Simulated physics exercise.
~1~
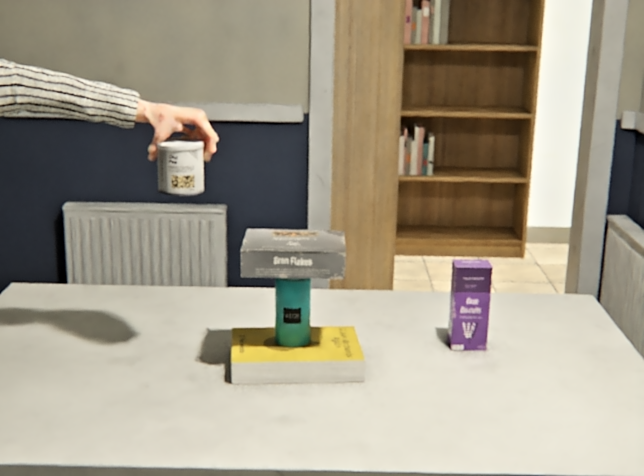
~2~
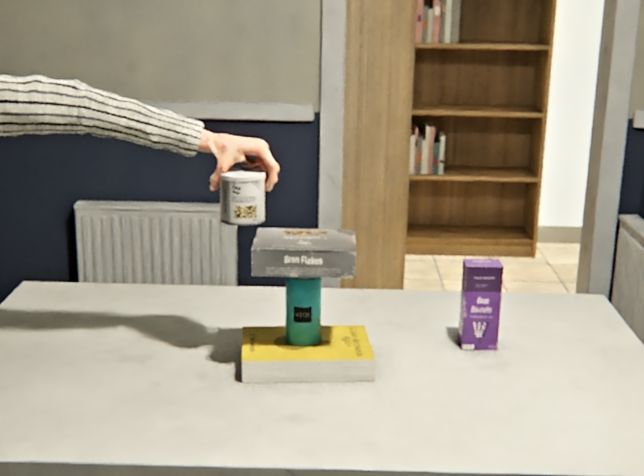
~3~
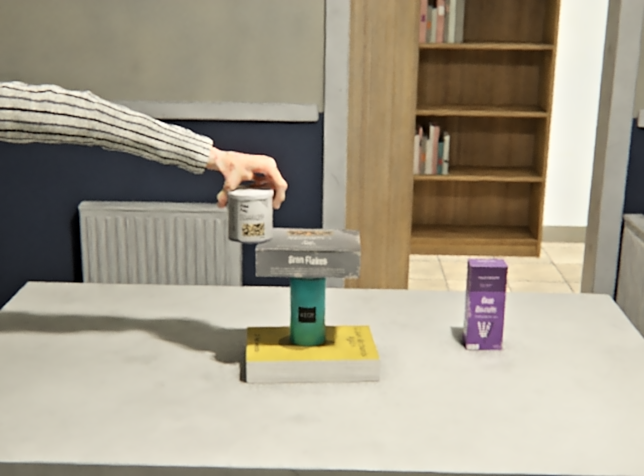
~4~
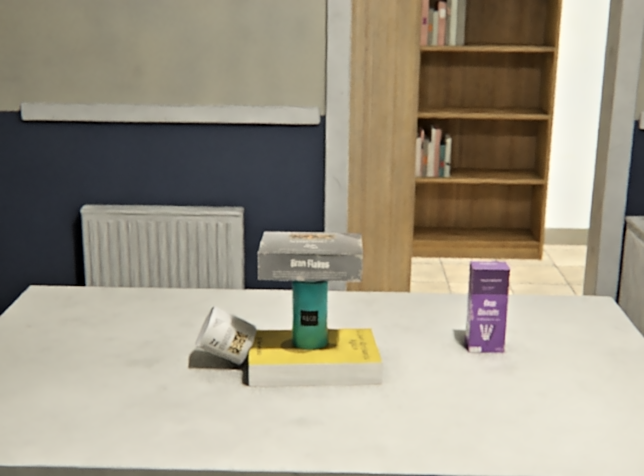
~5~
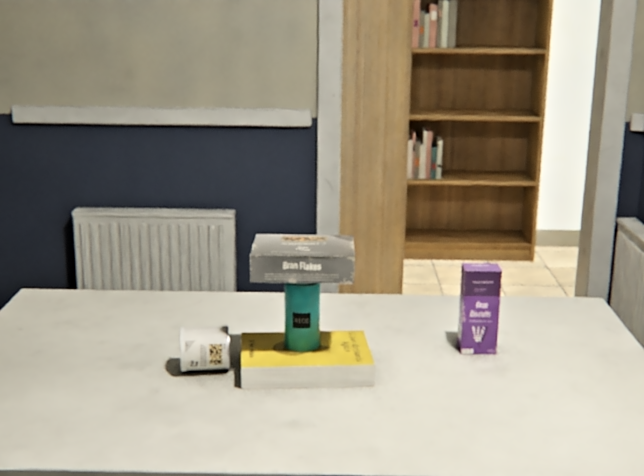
On a pale table, a hand carried a white pot rightward and down beside a grey packet balanced on a turquoise jar and yellow book, then let go; the pot dropped and ended on its side left of the book, while the rest stayed standing.
